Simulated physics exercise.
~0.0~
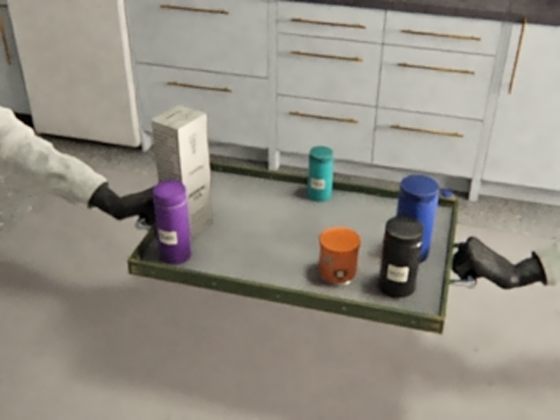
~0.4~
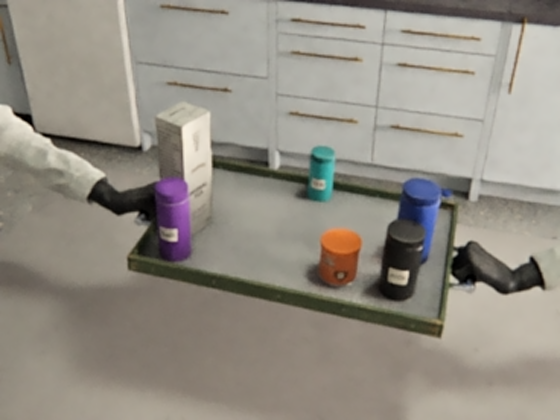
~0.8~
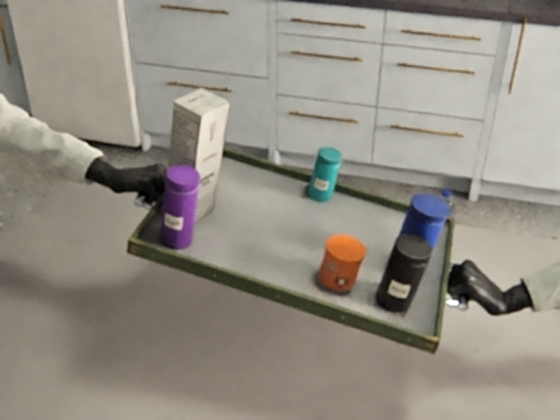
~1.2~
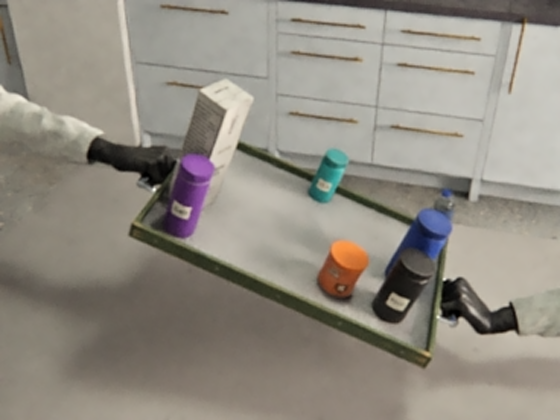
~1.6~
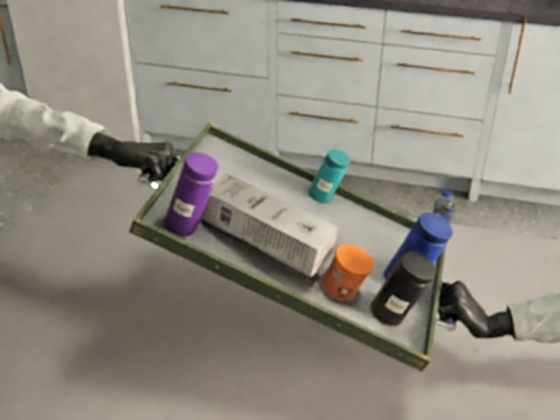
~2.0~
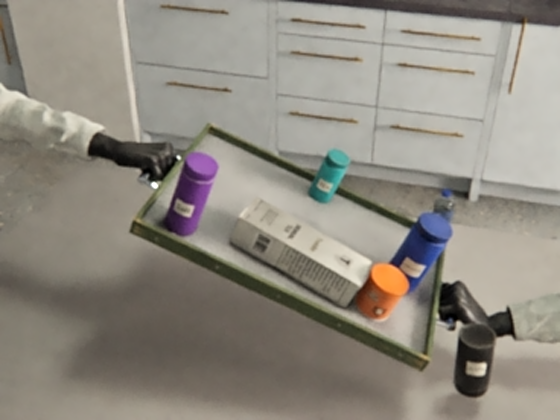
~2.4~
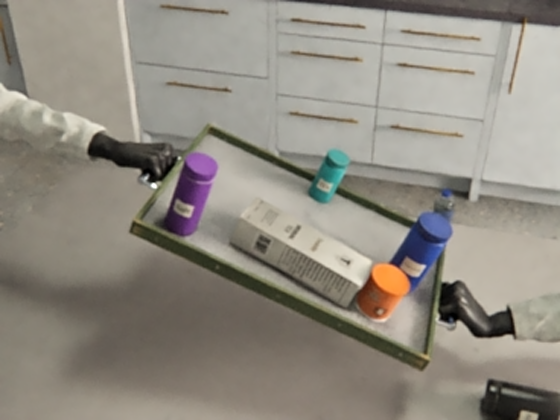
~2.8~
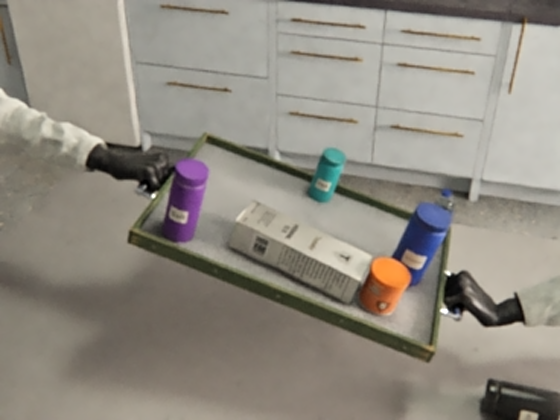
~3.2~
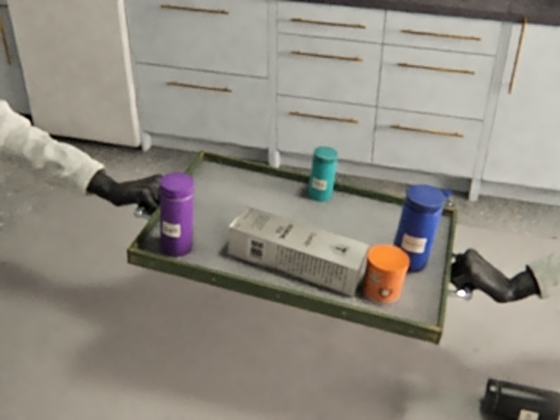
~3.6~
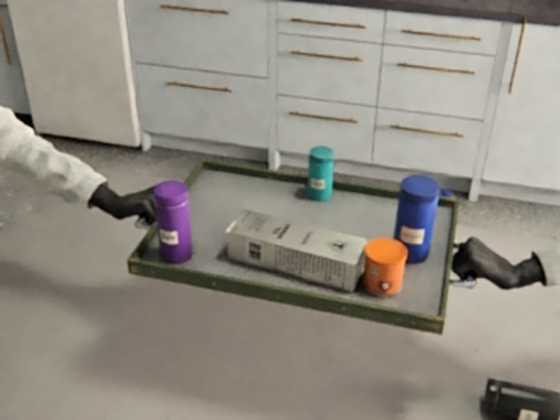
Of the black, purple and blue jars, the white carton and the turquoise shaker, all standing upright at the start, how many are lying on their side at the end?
Two of them are lying on their side at the end. The white carton is down on the tray, and the black jar is lying below it after falling off.
